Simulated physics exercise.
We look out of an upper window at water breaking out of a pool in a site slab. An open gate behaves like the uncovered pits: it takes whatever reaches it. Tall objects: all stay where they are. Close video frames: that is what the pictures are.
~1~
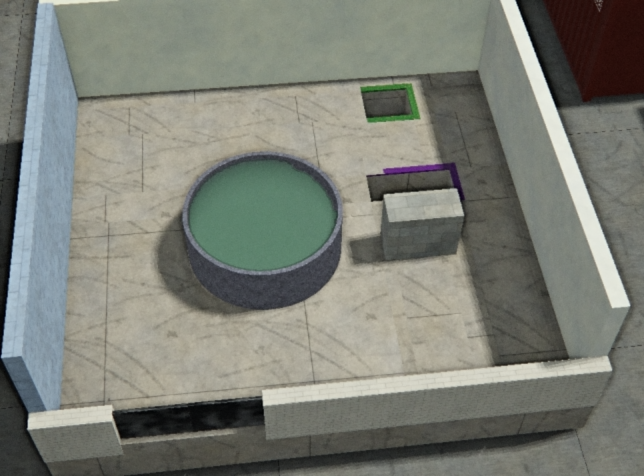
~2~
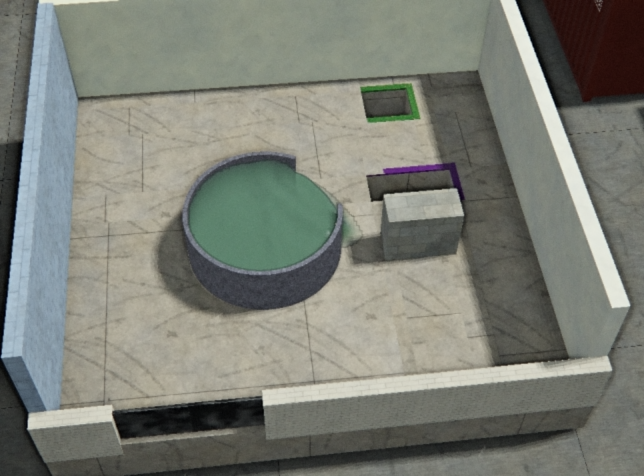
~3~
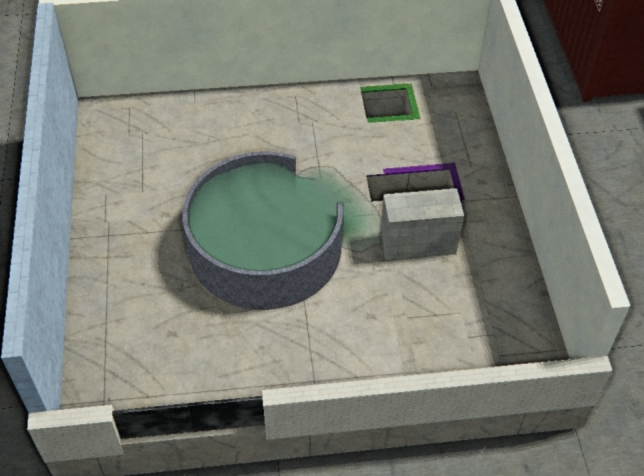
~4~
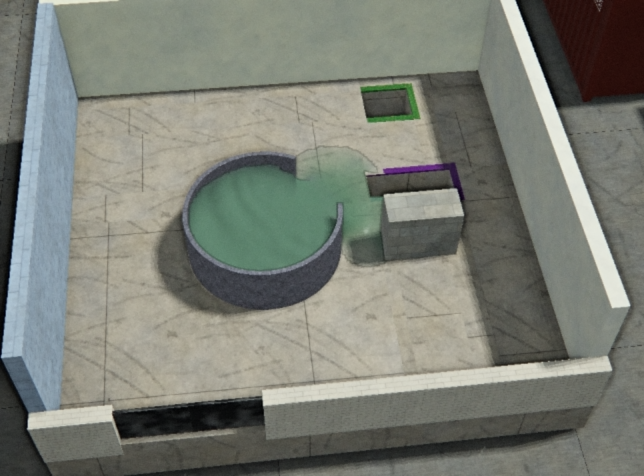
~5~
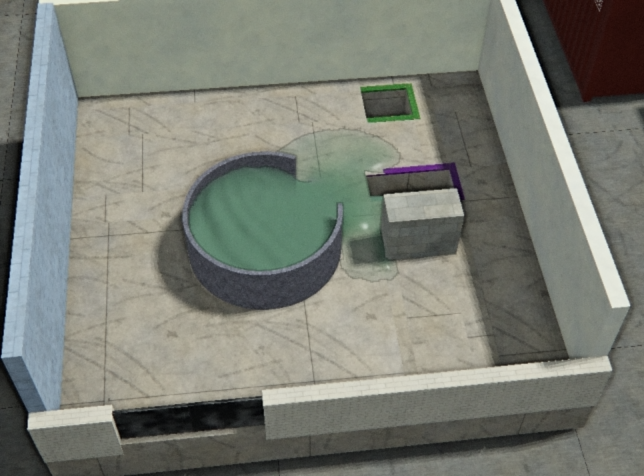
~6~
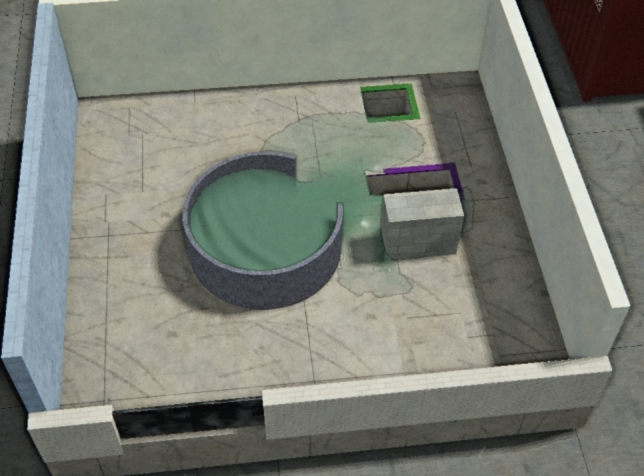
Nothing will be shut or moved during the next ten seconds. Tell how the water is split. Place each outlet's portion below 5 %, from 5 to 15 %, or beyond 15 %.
Once it settles, the gate collects below 5 %, the green pit collects beyond 15 %, the purple pit collects beyond 15 %.
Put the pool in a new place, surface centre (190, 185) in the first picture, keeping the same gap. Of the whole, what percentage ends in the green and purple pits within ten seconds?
The green pit gets 45 per cent, the purple pit 15 per cent.
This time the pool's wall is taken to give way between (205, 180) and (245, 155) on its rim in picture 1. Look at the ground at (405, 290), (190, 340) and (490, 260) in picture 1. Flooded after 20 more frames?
The first would be still unwetted, the second still unwetted and the third still unwetted.
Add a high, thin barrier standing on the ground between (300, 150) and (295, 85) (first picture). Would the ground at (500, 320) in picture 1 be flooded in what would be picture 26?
That spot: Submerged.
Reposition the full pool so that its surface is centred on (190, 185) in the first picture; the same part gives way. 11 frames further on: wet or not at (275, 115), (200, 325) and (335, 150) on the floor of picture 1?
Spot one wetted, spot two unwetted, spot three wetted.
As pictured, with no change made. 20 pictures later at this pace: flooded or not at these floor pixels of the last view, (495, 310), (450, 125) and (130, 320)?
Soaked, soaked, spared.
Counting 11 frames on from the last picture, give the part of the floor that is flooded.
30 %.
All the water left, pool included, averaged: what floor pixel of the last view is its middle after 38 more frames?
Near (358, 214).
A moment on, water covers 25 % of the floor; the gate 0 %, the green pit 2 %, the purple pit 12 %.
Next, water covers 30 % of the floor; the gate 0 %, the green pit 6 %, the purple pit 20 %.
Then, water covers 40 % of the floor; the gate 0 %, the green pit 10 %, the purple pit 27 %.
Later, water covers 45 % of the floor; the gate 0 %, the green pit 19 %, the purple pit 36 %.
In the end, water covers 60 % of the floor; the gate 0 %, the green pit 25 %, the purple pit 43 %.
